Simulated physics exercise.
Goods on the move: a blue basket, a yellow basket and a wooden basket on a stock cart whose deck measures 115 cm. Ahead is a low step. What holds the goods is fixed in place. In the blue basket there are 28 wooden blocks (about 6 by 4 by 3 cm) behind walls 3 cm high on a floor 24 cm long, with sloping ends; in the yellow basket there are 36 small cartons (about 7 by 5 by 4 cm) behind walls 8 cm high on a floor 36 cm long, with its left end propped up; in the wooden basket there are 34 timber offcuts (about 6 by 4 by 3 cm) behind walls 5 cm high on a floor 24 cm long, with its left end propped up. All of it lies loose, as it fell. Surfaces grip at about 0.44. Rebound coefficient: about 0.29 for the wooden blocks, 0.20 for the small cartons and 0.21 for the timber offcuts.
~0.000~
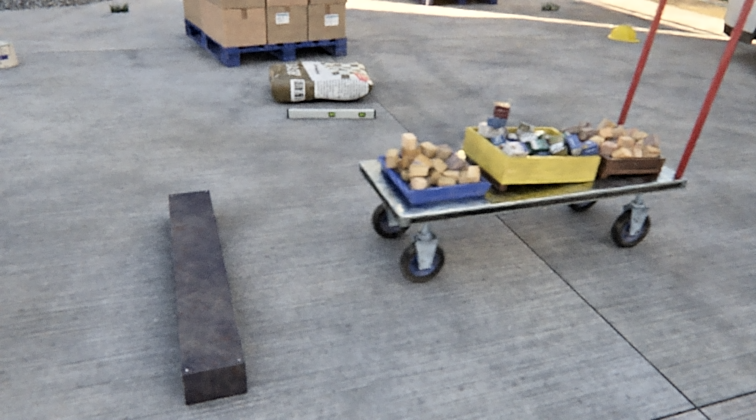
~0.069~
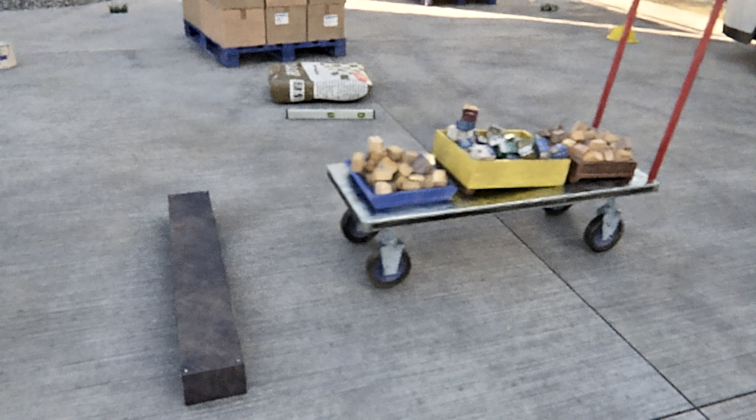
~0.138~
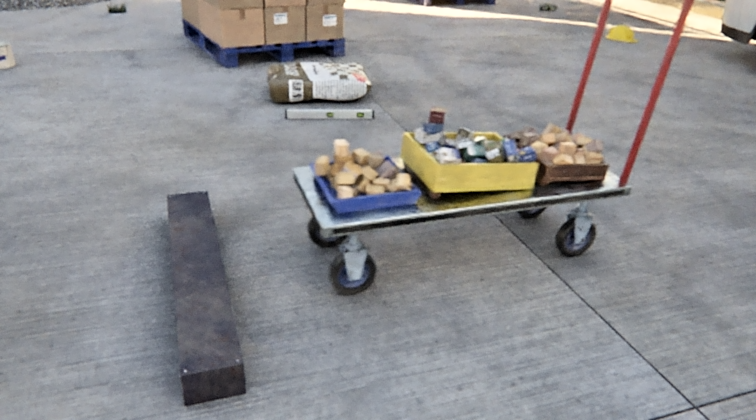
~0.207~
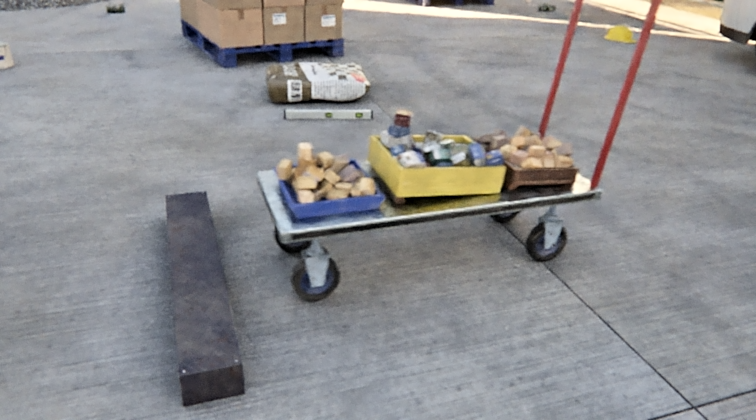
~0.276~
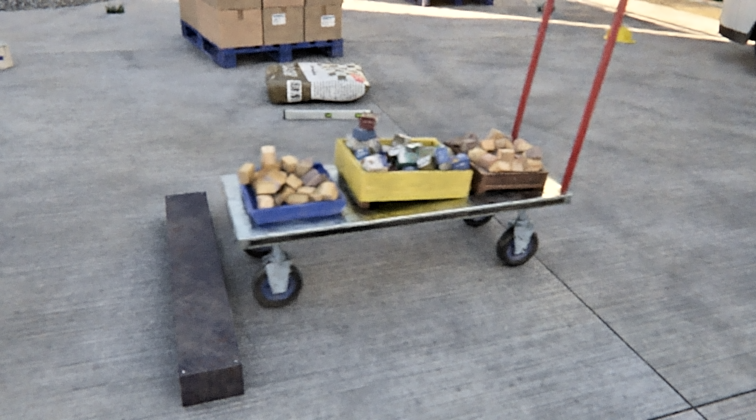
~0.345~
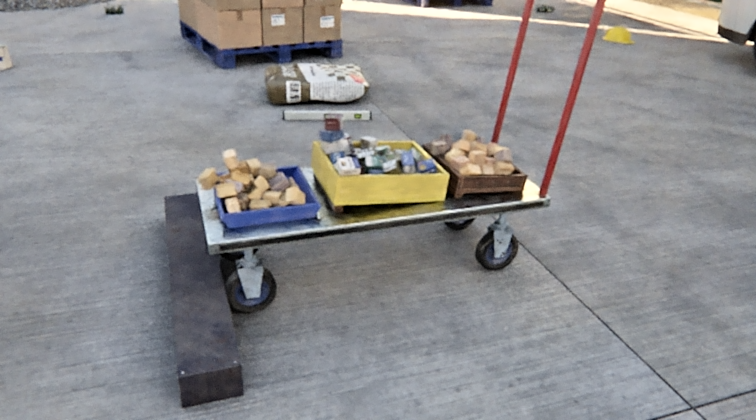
A flatbed cart with red handles carrying blue, yellow and brown trays of loose pieces, rolling left across concrete to a dark beam.
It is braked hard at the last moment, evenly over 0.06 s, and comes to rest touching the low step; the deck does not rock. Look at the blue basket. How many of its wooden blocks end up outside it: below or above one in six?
The blue basket loses more than one in six of its wooden blocks.
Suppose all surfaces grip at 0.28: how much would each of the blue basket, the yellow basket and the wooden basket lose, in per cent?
In that case blue basket 40, yellow basket 0, wooden basket 10 per cent.
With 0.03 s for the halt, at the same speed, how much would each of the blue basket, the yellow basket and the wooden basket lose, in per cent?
Then blue basket 50, yellow basket 10, wooden basket 20 per cent.
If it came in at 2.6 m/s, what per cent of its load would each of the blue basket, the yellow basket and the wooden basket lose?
Then blue basket 50, yellow basket 10, wooden basket 30 per cent.
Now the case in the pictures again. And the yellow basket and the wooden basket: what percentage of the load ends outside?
Lost: Yellow basket 5, wooden basket 15 per cent.
After 0.39 s, blue basket 24 in, 4 out, yellow basket 34 in, 2 out and wooden basket 33 in, 1 out.
After 0.51 s, blue basket 21 in, 7 out, yellow basket 34 in, 2 out and wooden basket 30 in, 4 out.
After 0.74 s, blue basket 19 in, 9 out, yellow basket 34 in, 2 out and wooden basket 30 in, 4 out.
When it is over (at 1.25 s), blue basket 19 in, 9 out, yellow basket 34 in, 2 out and wooden basket 29 in, 5 out. Asked share, 9 of 28, 32 per cent.
